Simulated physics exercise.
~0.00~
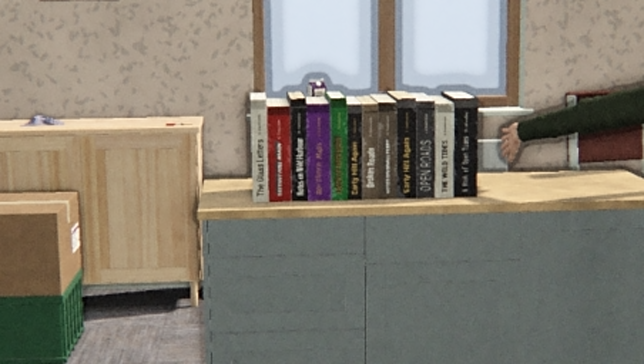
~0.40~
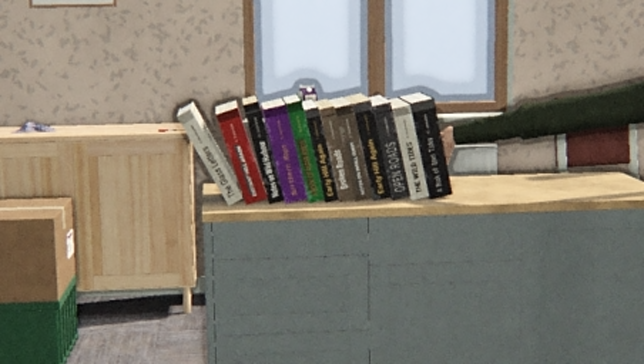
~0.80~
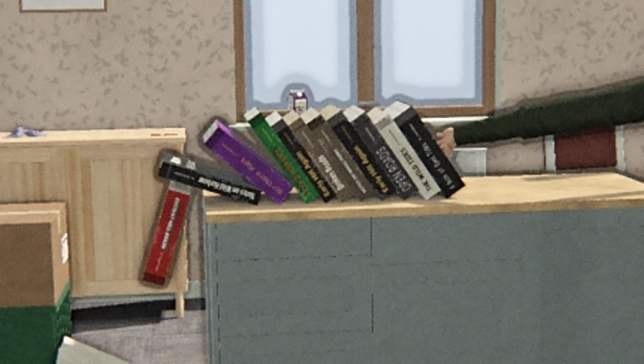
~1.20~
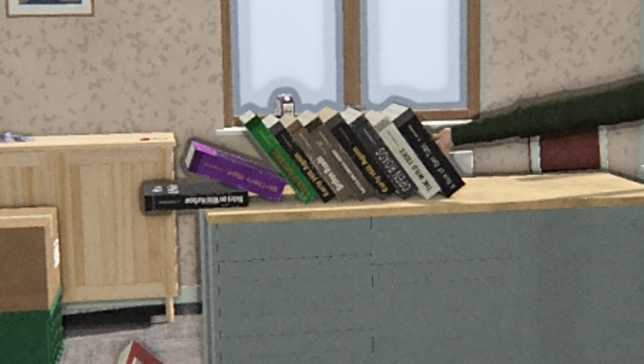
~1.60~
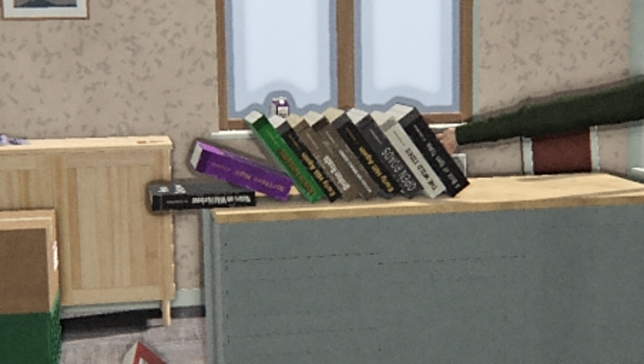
Row of upright books toppling left as a hand pushes from the right, two dropping off the worktop, purple one staying on.
